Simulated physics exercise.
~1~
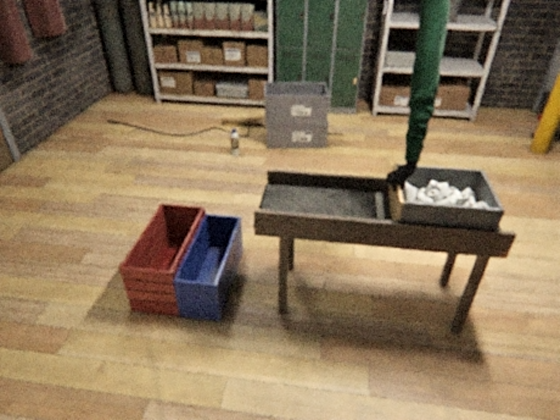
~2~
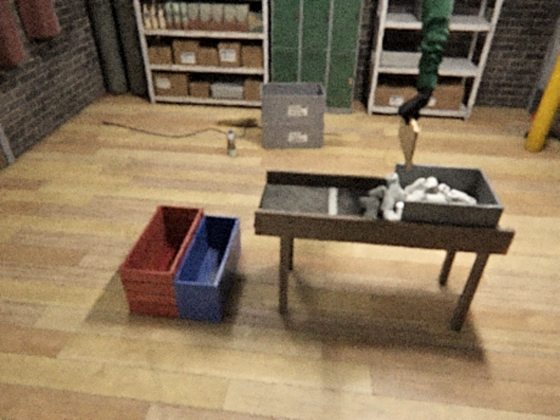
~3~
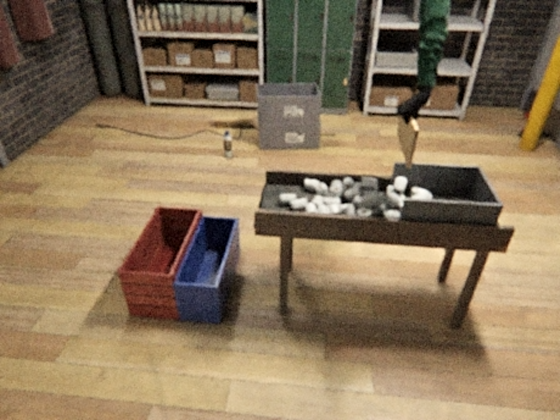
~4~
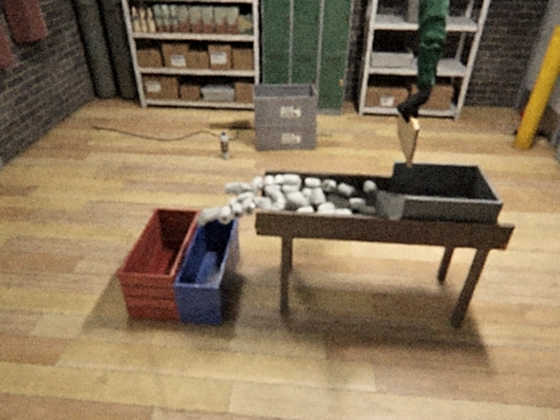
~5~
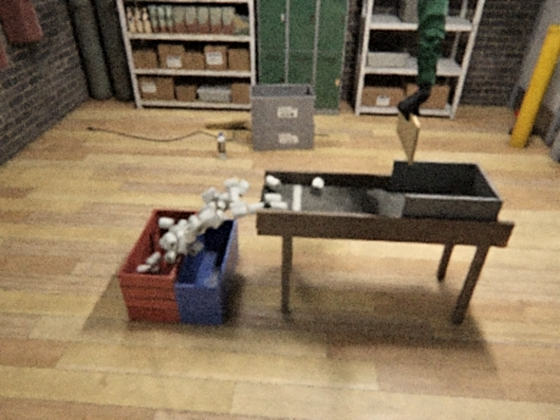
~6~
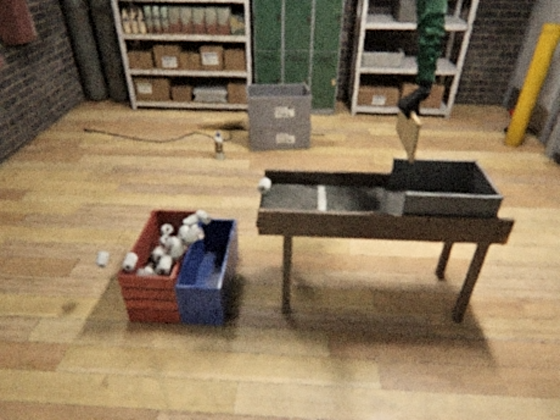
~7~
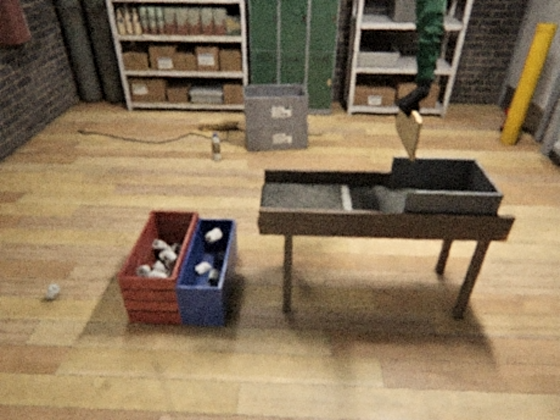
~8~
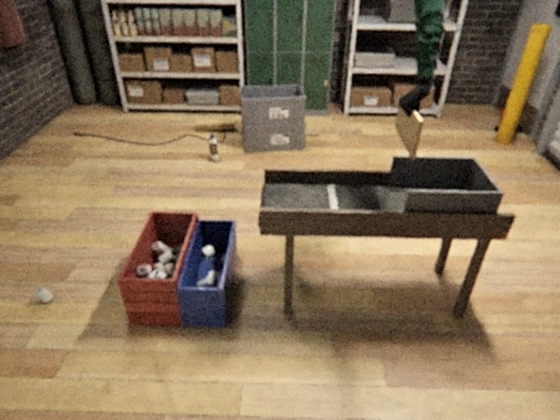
A green-sleeved arm lifted a gate from a grey pen on a raised belt, and a crowd of white rolls rode left and spilled off the end, most landing in the red tub, a few in the blue bin and one on the floor.
